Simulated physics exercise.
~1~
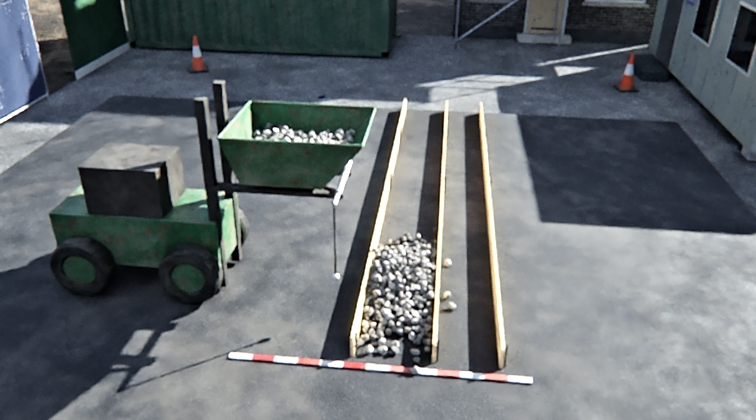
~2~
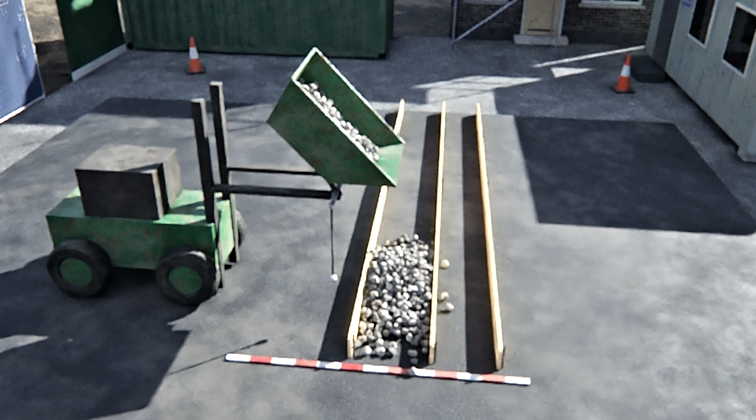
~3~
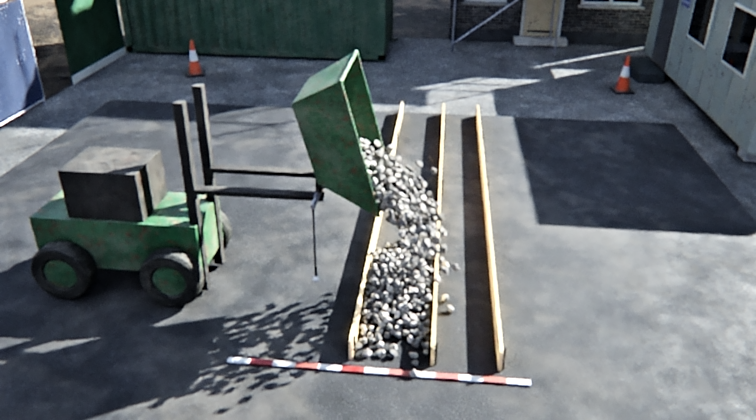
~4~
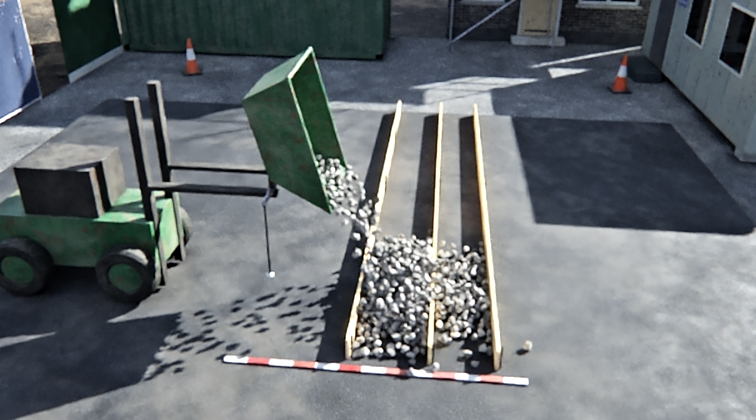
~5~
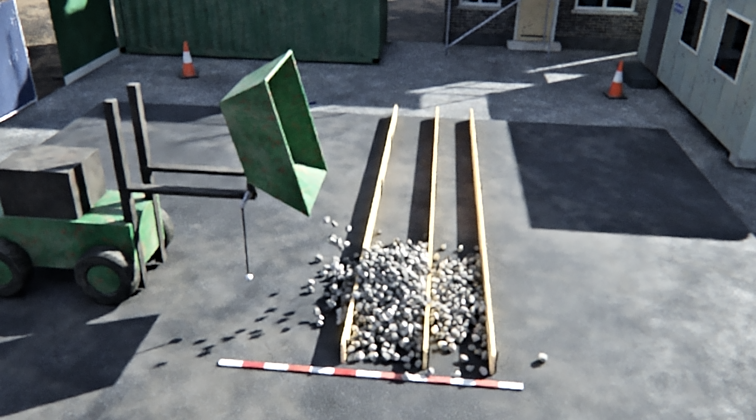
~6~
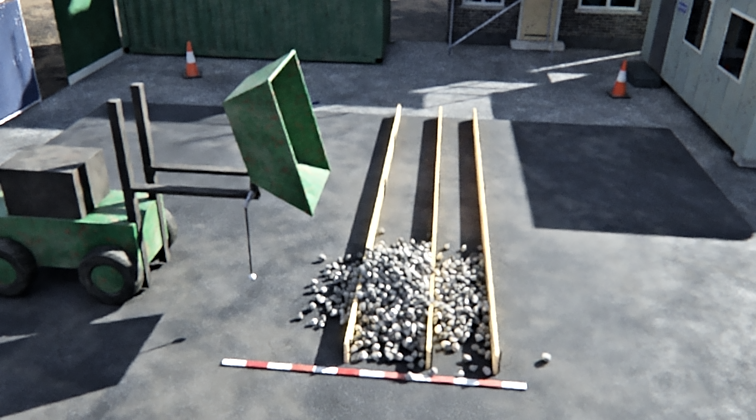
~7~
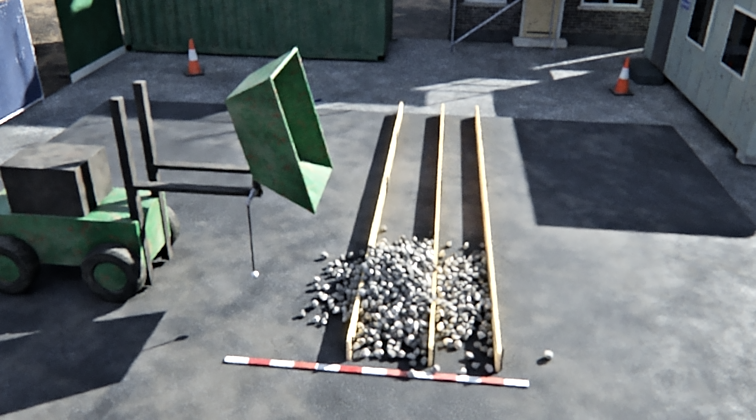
In a paved yard, a green forklift tips its raised skip to the right, pouring grey stones onto a heap between wooden boards while backing left; the stones spread into both bays, some spilling left of the boards, and the emptied skip stays tilted.
